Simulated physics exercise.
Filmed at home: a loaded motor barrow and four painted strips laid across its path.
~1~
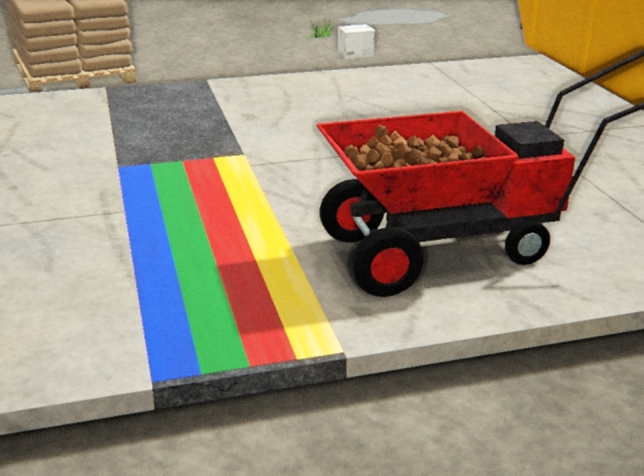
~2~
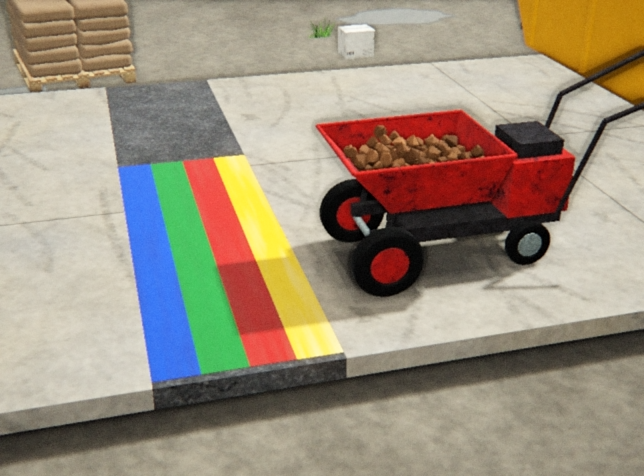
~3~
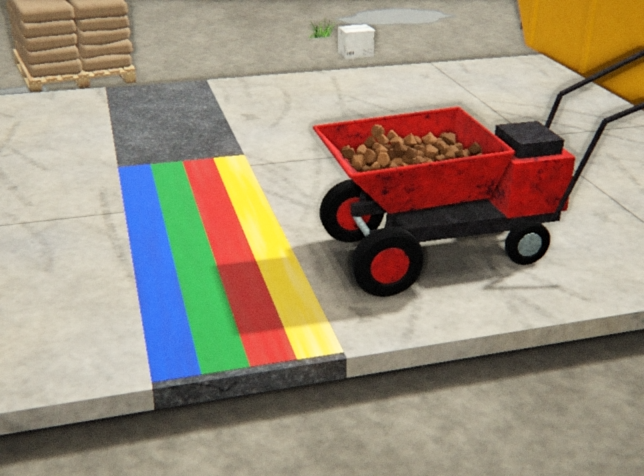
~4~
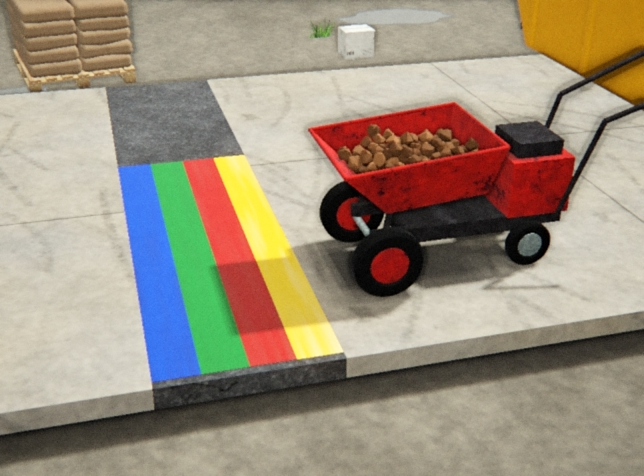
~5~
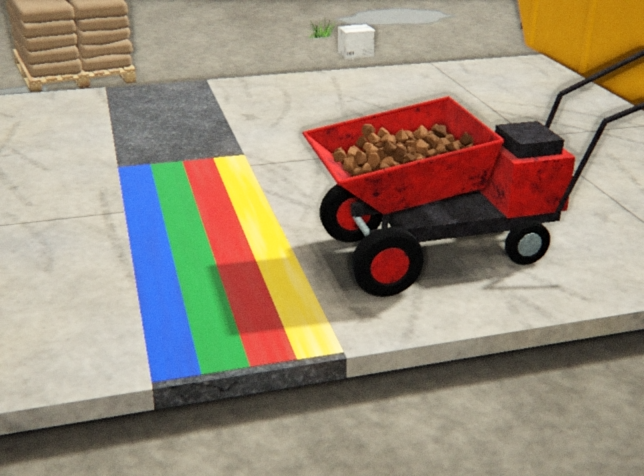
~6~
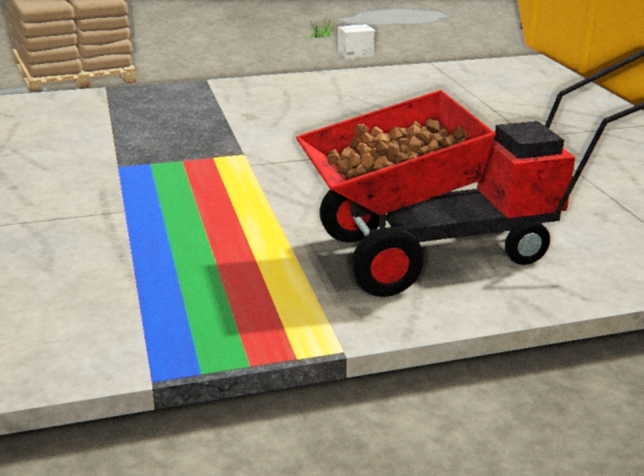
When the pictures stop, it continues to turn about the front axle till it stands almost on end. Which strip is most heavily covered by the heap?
The red strip.
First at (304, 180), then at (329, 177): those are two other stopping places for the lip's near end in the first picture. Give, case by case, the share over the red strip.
In order: 0 % and 20 %.
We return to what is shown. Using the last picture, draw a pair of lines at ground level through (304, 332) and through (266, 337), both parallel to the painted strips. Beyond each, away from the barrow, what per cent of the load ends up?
I'd put it near 80 in a hundred, then near 60 in a hundred.
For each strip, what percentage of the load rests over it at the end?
The yellow strip takes 5 per cent, the red strip 40, the green strip 25 and the blue strip 10.
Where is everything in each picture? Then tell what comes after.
Lip of the skip at (355, 174), level; top of the load at (413, 161), clay clods; yellow strip at (308, 327); red strip at (263, 334); green strip at (217, 341); blue strip at (171, 348), in the first frame.
Lip of the skip at (354, 175), level; top of the load at (412, 160), in the second frame.
Lip of the skip at (351, 176), tipped barely; top of the load at (409, 159), in the third frame.
Lip of the skip at (346, 179), tipped barely; top of the load at (426, 150), in the fourth frame.
Lip of the skip at (339, 183), tipped a little; top of the load at (430, 139), in the fifth frame.
Lip of the skip at (332, 188), tipped a little; top of the load at (437, 140); yellow strip at (308, 327); red strip at (263, 334); green strip at (217, 341); blue strip at (171, 348), in the sixth frame.
Soon after the last picture, skip tipped steeply; all in the skip.
A little later, skip tipped steeply; nearly all in the skip; a small part over the red strip.
Later still, skip tipped right over; about a quarter in the skip; a stray few over the yellow strip; about a third over the red strip; about a quarter over the green strip; a small part over the blue strip; a stray few off the paint.
At rest, skip tipped right over; about a quarter in the skip; a stray few over the yellow strip; about a third over the red strip; about a quarter over the green strip; a small part over the blue strip; a stray few off the paint.
